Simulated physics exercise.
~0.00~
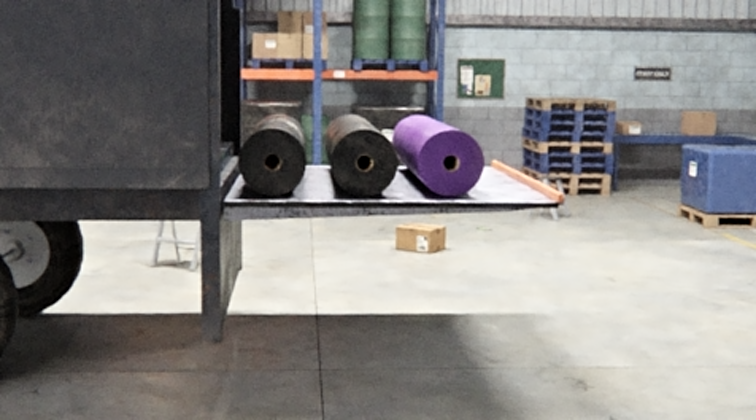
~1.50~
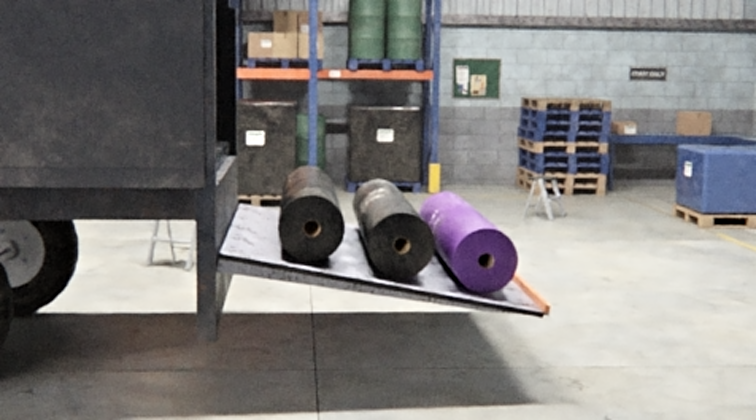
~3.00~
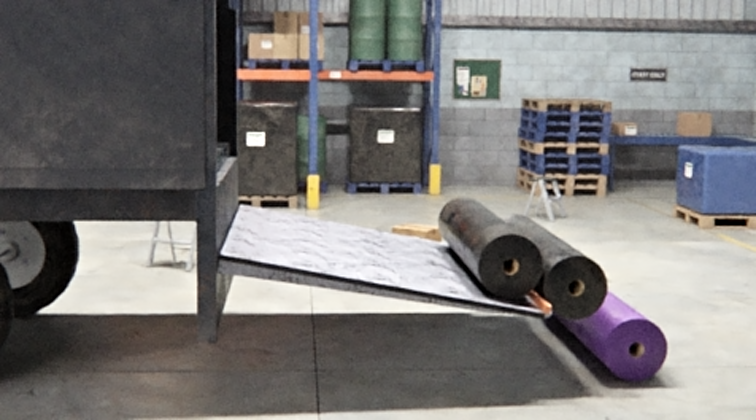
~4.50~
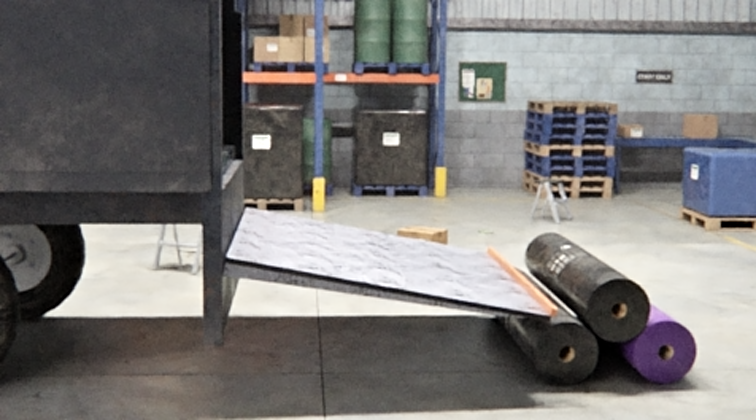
At the start, two black rolls and a purple one lie side by side on a level platform sticking out to the right from the back of a lorry in a warehouse. The platform comes down a little and tips outwards, and the rolls move down the slope with the purple one leading. The purple roll goes over the orange stop at the outer edge and drops towards the floor, the black ones close behind. They leave the platform too. At the end, the purple roll lies on the ground beside one black roll, with the other black roll resting on top.
